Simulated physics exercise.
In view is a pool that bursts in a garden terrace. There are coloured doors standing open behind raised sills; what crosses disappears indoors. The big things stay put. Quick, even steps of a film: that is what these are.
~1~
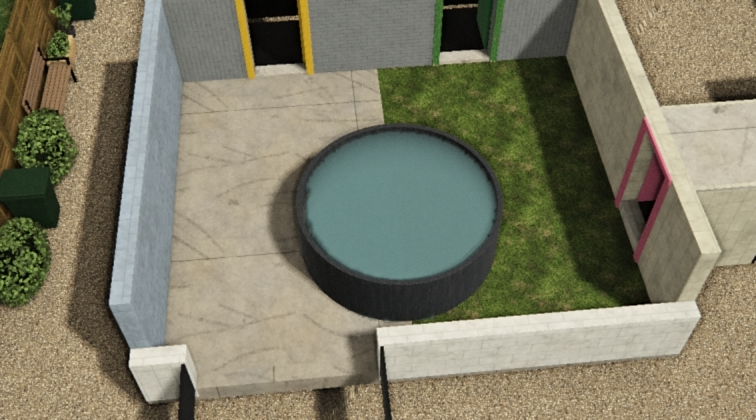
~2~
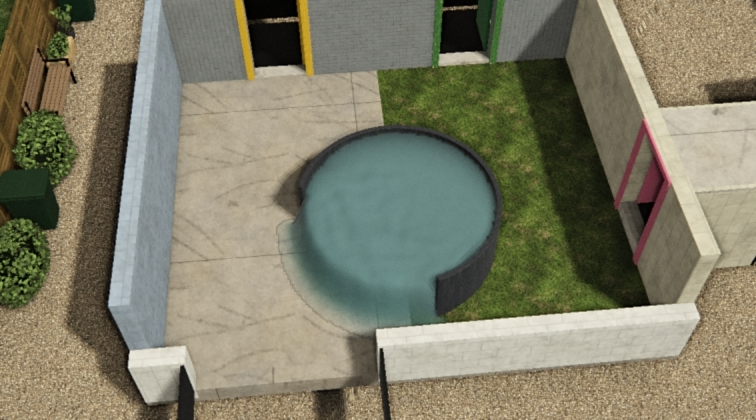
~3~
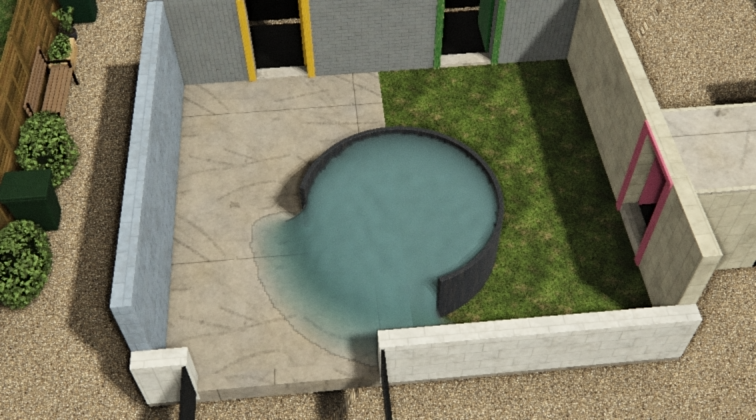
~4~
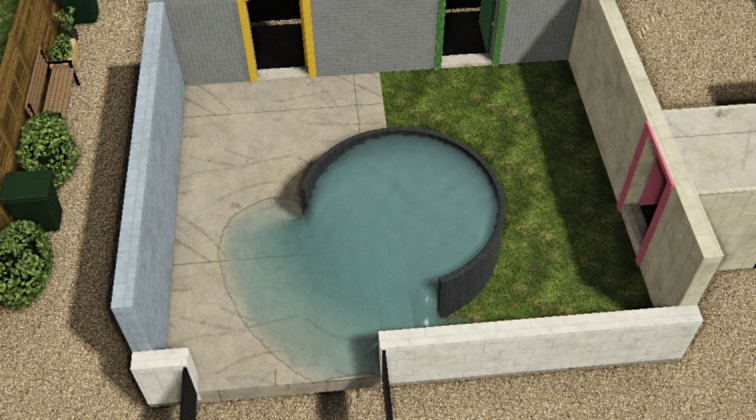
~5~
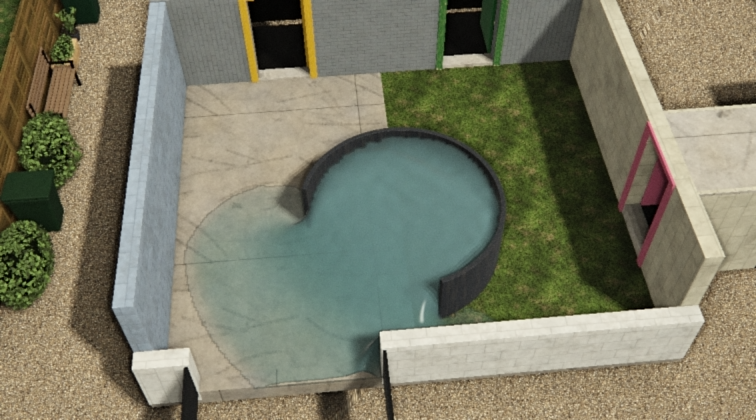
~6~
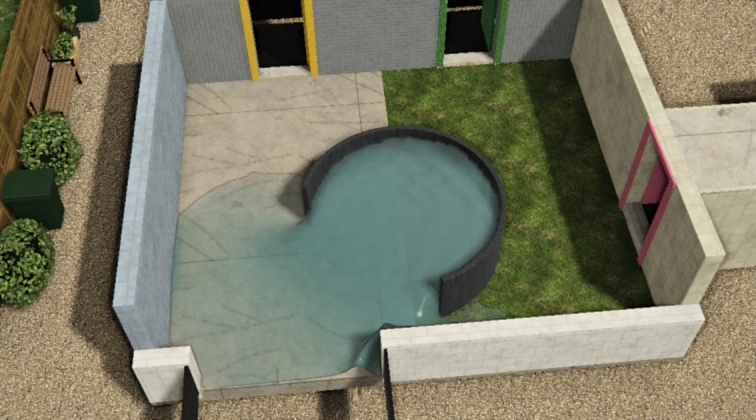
In a walled garden terrace, a round pool bursts open and water spreads left across the paving.
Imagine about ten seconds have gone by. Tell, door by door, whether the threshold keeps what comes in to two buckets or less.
Outcome: The green door receives no more than two buckets; the yellow door receives more than two buckets; the pink door receives no more than two buckets.
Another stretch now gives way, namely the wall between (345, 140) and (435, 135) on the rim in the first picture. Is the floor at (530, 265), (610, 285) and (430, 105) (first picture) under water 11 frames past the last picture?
Taken one by one: Unaffected, then unaffected, then sodden.
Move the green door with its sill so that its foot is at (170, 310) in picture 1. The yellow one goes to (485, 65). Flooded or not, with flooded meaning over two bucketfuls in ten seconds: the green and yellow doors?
Result: Green goes beyond the limit, and yellow stays beneath the limit.
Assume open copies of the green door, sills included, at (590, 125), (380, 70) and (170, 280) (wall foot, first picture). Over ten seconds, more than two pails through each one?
Well, the first one doesn't reach it, the next doesn't reach it, and the last overshoots.
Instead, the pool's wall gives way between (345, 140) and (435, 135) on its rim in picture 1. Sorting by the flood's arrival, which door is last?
I say the door marked pink.
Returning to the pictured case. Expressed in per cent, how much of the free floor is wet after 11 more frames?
Some 45 per cent.
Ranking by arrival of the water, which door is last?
The door marked green.
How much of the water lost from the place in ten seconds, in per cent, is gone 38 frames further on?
I'd put it at 90 per cent.
A moment on, water covers 35 % of the floor; the green door not reached, the yellow door not reached, the pink door not reached.
Next, water covers 45 % of the floor; the green door not reached, the yellow door not reached, the pink door not reached.
Then, water covers 65 % of the floor; the green door not reached, the yellow door under two buckets in, the pink door wet at the sill, nothing in.
Later, water covers 90 % of the floor; the green door wet at the sill, nothing in, the yellow door far over two buckets in, the pink door wet at the sill, nothing in.
In the end, water covers 100 % of the floor; the green door wet at the sill, nothing in, the yellow door far over two buckets in, the pink door wet at the sill, nothing in.
